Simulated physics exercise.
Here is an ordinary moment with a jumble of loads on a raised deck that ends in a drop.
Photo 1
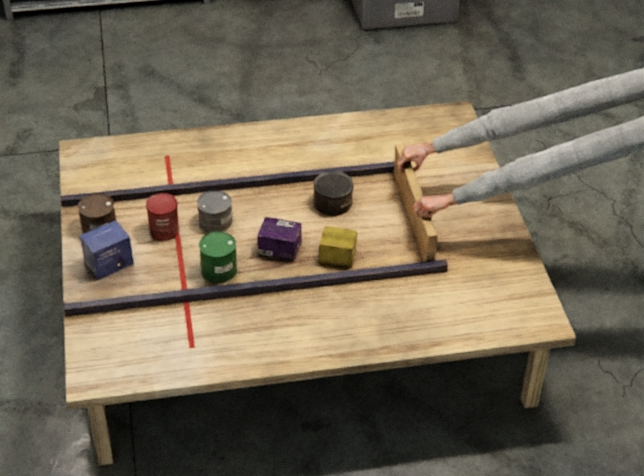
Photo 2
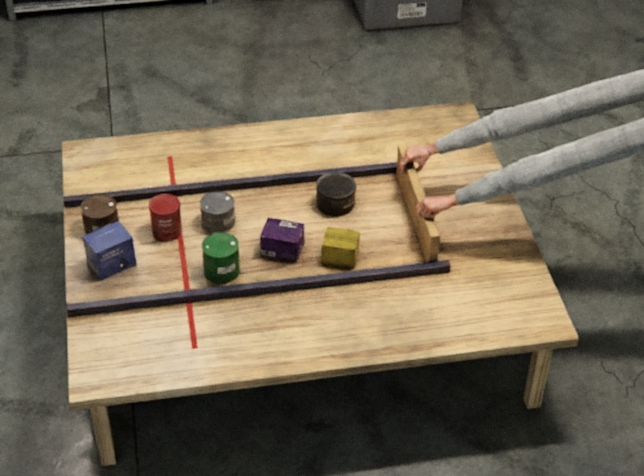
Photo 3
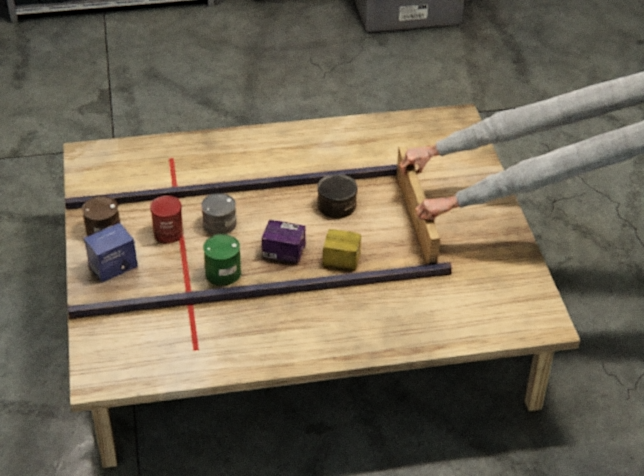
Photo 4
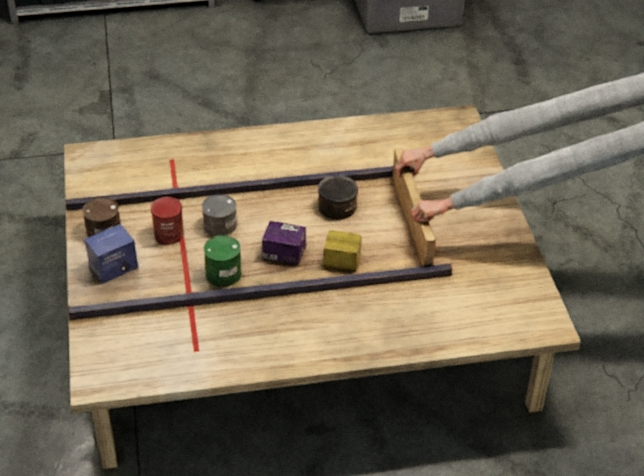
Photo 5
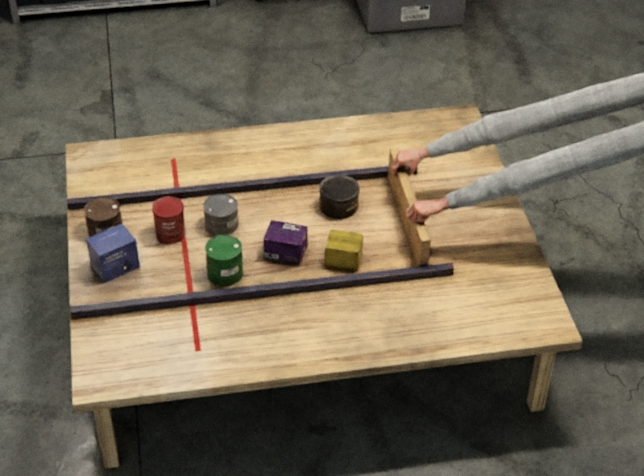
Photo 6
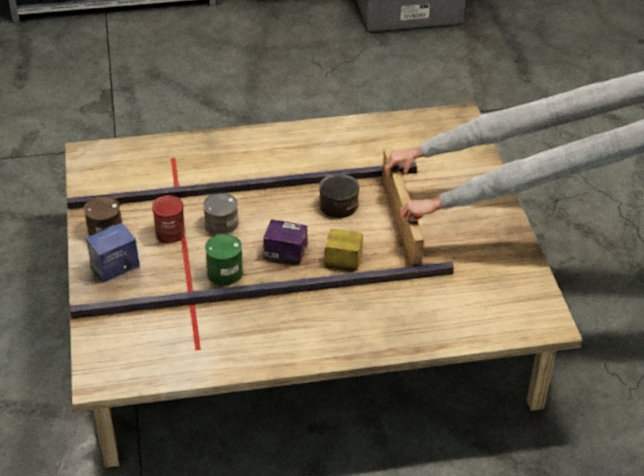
At first, two hands hold a wooden plank upright at the right end of a lane between dark rails, with eight coloured canisters and boxes spread to its left across a table marked with red tape. The hands then slide the plank slightly left, while the objects stay put.
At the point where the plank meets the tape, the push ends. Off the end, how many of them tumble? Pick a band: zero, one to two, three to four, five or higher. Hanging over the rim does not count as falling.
Band: Zero.
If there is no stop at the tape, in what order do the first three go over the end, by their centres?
Sequence: The blue box, the red pail, the brown canister.
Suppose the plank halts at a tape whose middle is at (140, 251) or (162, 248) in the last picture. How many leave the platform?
So it's 2 the first time and 0 the second time.
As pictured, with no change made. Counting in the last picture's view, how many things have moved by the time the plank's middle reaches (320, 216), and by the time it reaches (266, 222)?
At the first point the count is 3, at the second it's 5.
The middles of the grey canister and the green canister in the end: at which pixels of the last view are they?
First (136, 233), then (134, 269).
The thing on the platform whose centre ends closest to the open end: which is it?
Nearest at the end: The blue box.
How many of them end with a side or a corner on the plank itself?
The count in contact is 3.
A little later, none off yet; brown canister at rest near (104, 218); blue box at rest near (113, 252); red pail at rest near (169, 220).
Next, none off yet; brown canister at rest near (104, 218); blue box at rest near (113, 252); red pail moving near (166, 220).
When it is over, the number that fall off is zero.
